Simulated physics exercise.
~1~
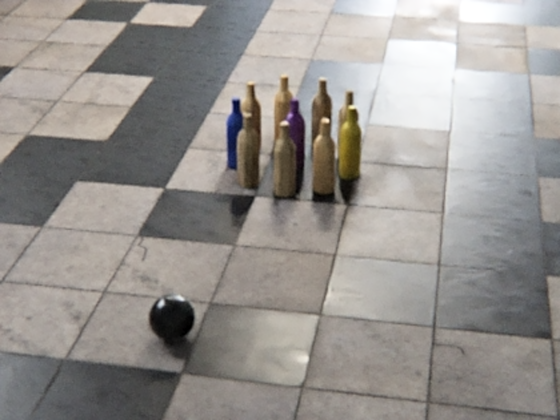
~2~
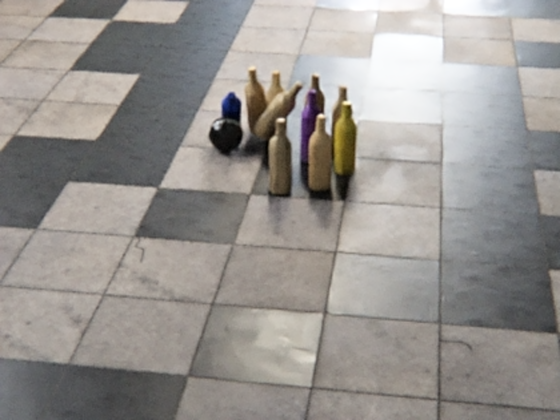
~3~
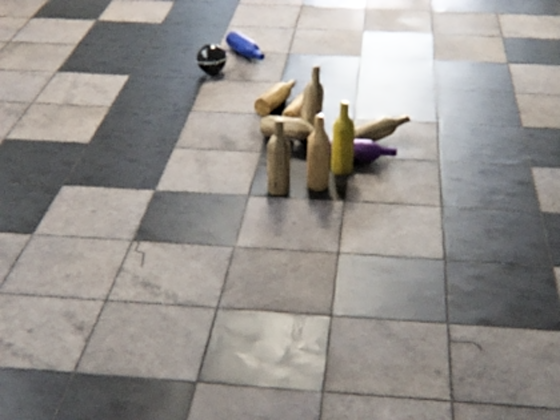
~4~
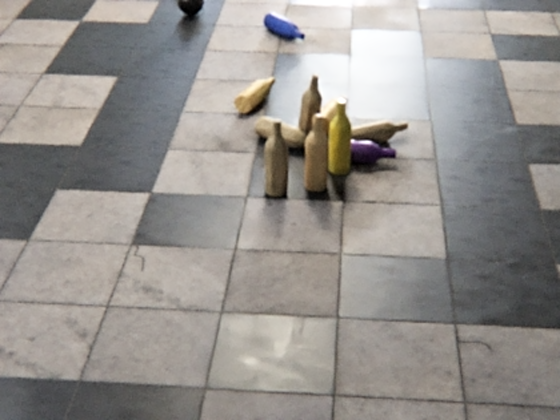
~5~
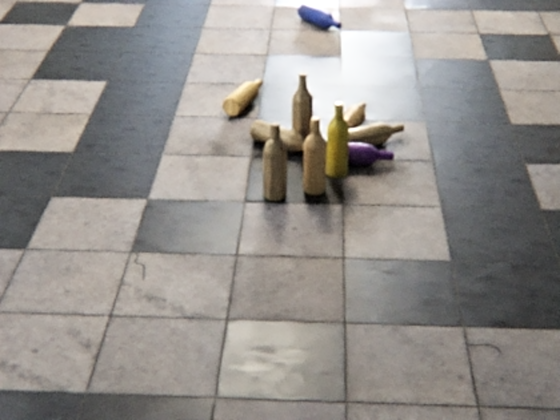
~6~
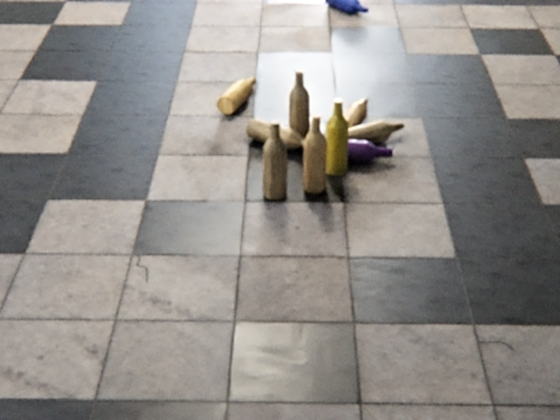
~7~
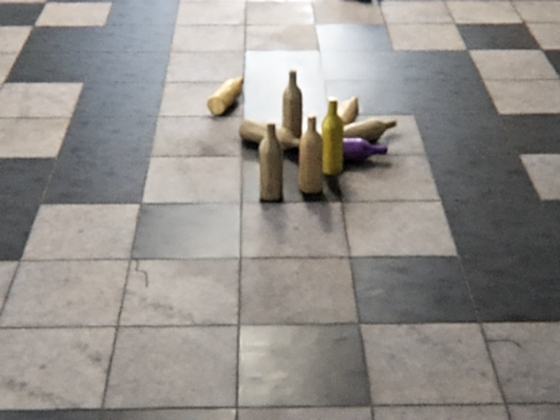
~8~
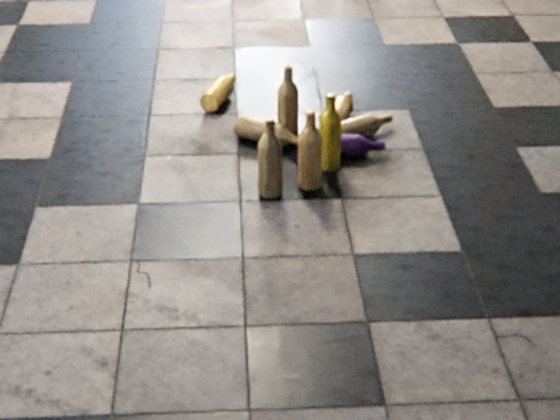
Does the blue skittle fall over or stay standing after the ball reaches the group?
The blue skittle falls over. It ends up on its side and slides away toward the top until it is out of sight.
